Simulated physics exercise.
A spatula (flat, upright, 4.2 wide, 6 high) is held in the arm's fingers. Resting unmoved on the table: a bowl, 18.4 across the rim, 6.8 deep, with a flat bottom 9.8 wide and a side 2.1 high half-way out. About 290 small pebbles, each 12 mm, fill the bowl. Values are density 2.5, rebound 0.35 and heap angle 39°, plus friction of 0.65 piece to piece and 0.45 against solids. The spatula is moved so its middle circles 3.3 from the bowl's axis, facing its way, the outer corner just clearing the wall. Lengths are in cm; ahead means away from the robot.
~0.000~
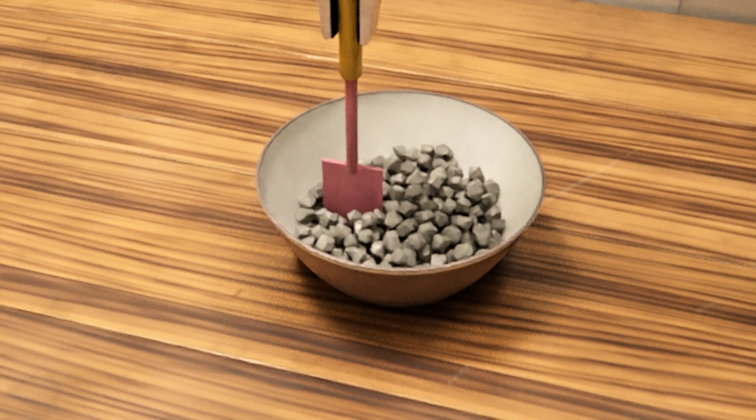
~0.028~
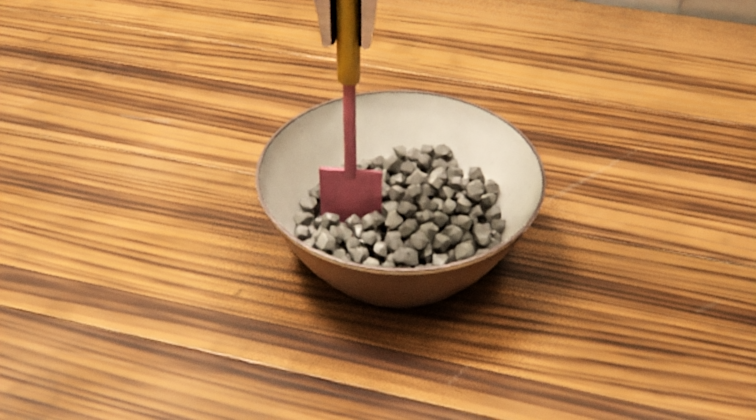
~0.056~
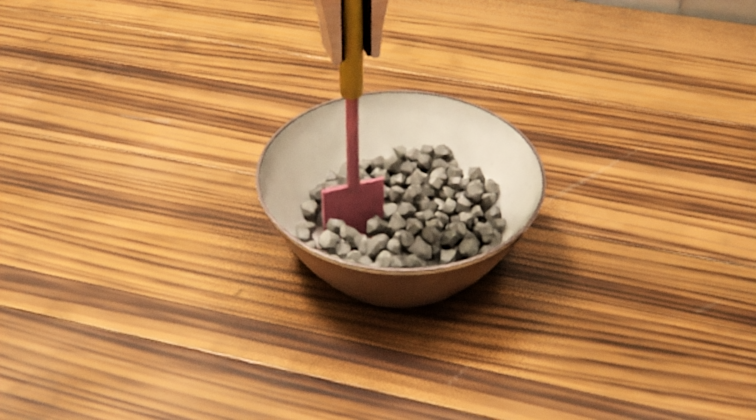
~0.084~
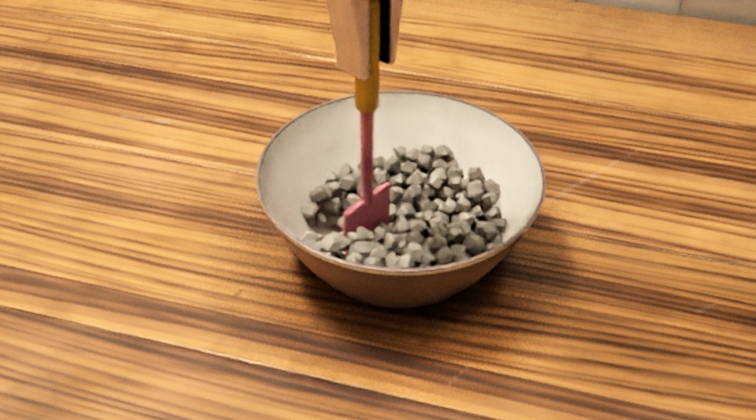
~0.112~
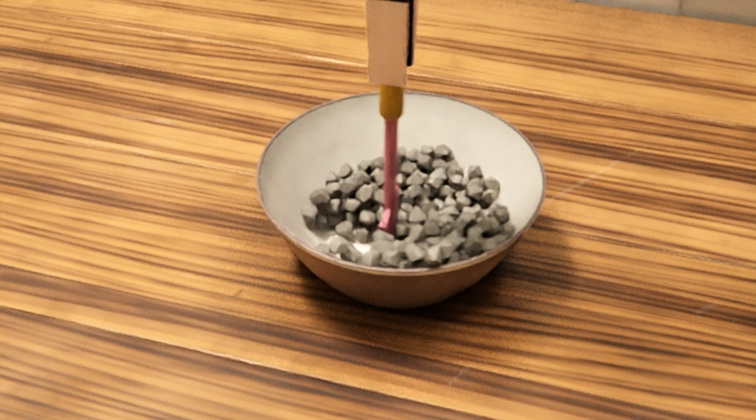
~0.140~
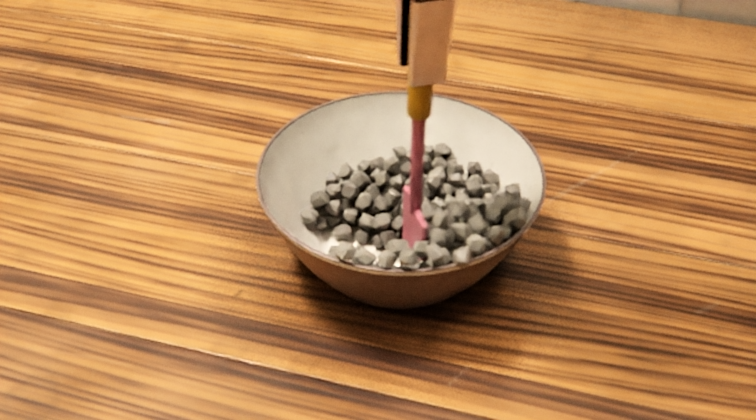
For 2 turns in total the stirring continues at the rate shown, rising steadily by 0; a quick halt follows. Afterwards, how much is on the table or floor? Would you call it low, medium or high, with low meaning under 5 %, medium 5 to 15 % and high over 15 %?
I would call it high, over 15 %.
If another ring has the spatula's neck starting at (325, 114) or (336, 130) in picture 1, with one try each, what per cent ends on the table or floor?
Near 45 per cent and near 50 per cent, in that order.
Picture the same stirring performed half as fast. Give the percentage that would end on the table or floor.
5 per cent.
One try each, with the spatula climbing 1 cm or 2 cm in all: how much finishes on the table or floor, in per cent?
Some 25 and some 20 per cent.
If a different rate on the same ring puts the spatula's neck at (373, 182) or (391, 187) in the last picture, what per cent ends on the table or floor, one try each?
Around 10 and 20 percent, in that order.
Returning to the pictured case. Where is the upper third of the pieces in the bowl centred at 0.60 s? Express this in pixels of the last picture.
Near pixel (484, 163).
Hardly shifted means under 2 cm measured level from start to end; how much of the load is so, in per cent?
That comes to some 5 per cent.
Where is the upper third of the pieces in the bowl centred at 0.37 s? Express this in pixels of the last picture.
About (317, 167) in the last picture.
After 0.37 s, 352° round, highest piece 9 above the table; 248 in the bowl, 18 on the table or floor, 23 in flight or on the tool.
After 0.60 s, 224° round, highest piece 8 above the table; 229 in the bowl, 56 on the table or floor, 4 in flight or on the tool.
After 0.91 s, 0° round, highest piece 8 above the table; 210 in the bowl, 78 on the table or floor, 1 in flight or on the tool.
After 1.61 s, 0° round, highest piece 8 above the table; 210 in the bowl, 79 on the table or floor.
At rest, 210 in the bowl, 79 on the table or floor. That is 27 % on the table or floor.
